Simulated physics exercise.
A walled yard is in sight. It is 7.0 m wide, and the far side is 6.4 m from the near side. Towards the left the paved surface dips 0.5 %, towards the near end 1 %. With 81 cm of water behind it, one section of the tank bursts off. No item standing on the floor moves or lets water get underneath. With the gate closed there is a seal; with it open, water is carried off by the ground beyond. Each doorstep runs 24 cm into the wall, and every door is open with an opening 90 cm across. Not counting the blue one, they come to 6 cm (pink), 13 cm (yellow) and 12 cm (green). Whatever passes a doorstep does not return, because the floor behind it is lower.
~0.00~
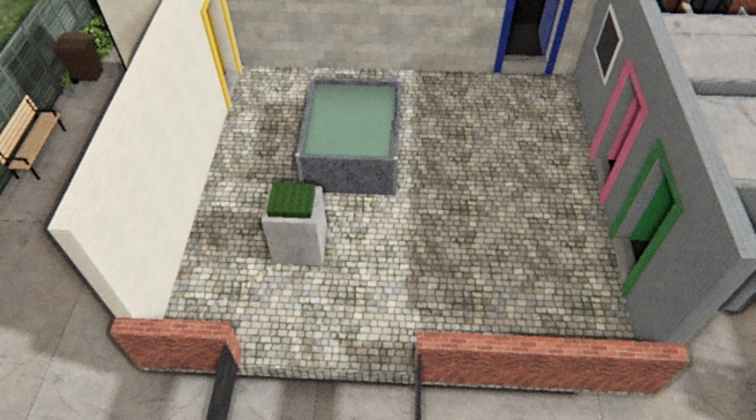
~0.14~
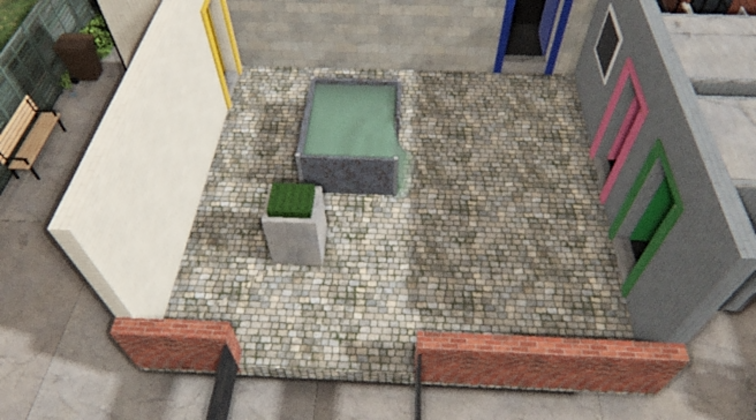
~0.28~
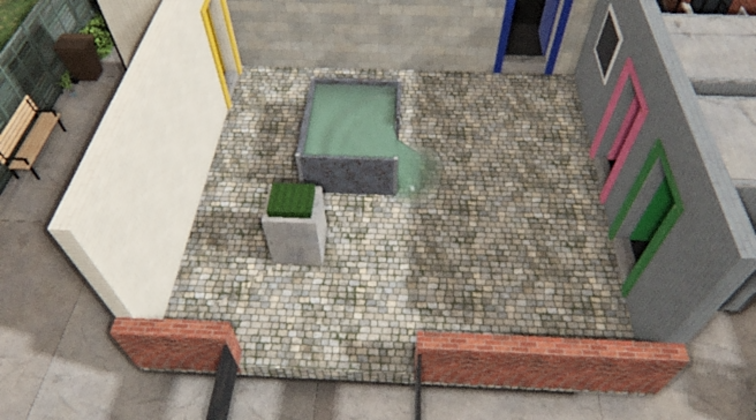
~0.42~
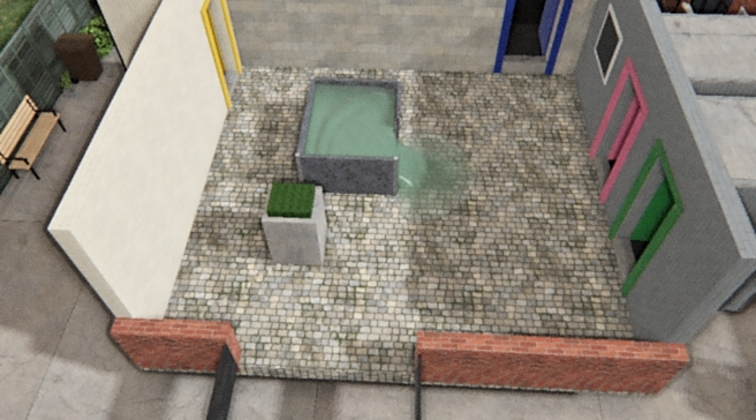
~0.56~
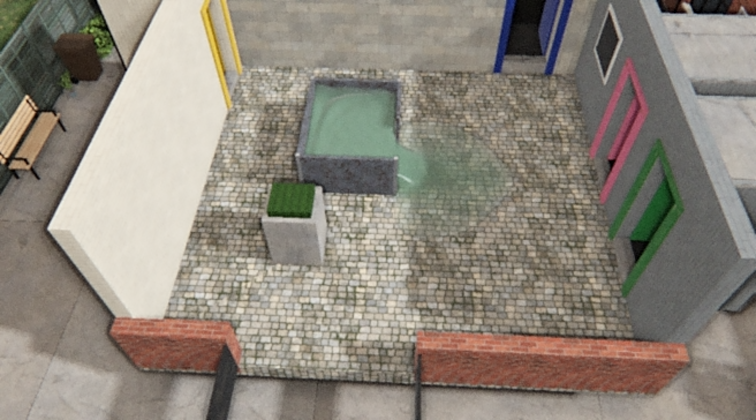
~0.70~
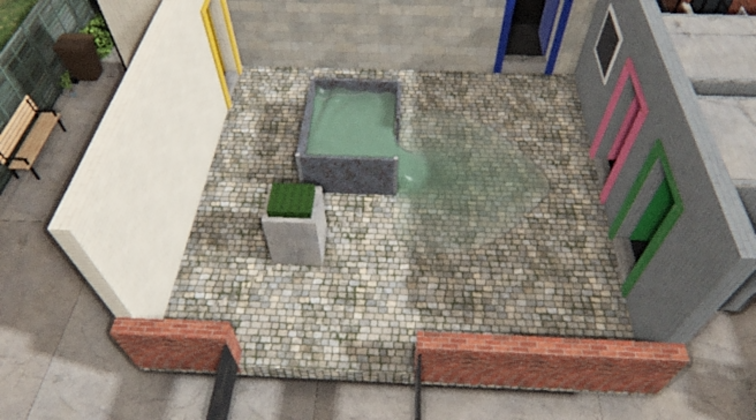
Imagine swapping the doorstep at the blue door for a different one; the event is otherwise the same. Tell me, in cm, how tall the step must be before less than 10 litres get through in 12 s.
It would have to be roughly 7.5 cm high.
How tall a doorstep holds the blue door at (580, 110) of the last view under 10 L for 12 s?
12.5 cm.
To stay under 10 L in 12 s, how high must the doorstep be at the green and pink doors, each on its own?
Close to 19 cm (green) and close to 24 cm (pink).
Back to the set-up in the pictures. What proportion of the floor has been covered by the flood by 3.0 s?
Wet share: Near 40 %.
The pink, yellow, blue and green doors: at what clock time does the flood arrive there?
It gets to pink after 0.9 s, yellow after 7.5 s, blue after 1.8 s and green after 1.3 s.
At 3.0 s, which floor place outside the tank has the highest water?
Near pixel (631, 368).
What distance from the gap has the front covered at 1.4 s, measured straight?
Roughly 4.0 m.
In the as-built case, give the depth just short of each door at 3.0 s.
Depth (cm): Pink 19 / yellow 0 / blue 13 / green 16.
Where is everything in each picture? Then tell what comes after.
In the first frame, the tank at (352, 120) is whole and still, 81 cm deep; the blue door at (532, 32) is dry.
In the second frame, the front is at (411, 164), 0.3 m from the gap at (395, 163); 0.2 m2 of floor is wet, 81 cm left at the back.
In the third frame, the gap is at (395, 163), the front 0.8 m out at (438, 175); the back of the tank holds 80 cm.
In the fourth frame, the front is at (471, 179), 1.4 m from the gap at (395, 164); 2.1 m2 of floor is wet, 72 cm left at the back.
In the fifth frame, the front is at (509, 180), 2.0 m from the gap at (395, 164); 3.9 m2 of floor is wet, 69 cm left at the back.
In the sixth frame, water pours out at (395, 163) and has run 2.6 m, to (544, 189); about 5 cm deep outside, 69 cm at the back; 1.9 m in a straight line remain to the blue door at (532, 32).
After 1.4 s water covers 35 % of the floor, deepest (34 cm) near (408, 177); it has not reached the blue door.
After 3.0 s water covers 40 % of the floor, deepest (28 cm) near (631, 368); 13 cm at the blue door, 0 litres in over its 26 cm doorstep.
After 12.0 s water covers 95 % of the floor, deepest (9 cm) near (156, 346); 1 cm at the blue door, 0 litres in over its 26 cm doorstep.
At the blue door as built, the water arrived by 1.9 s and peaked near 13 cm at 3.0 s.
With a doorstep of 7 cm, 13 litres would have come in within the 12 s; with 9 cm, 6 litres. So under 10 litres takes about 7.5 cm.
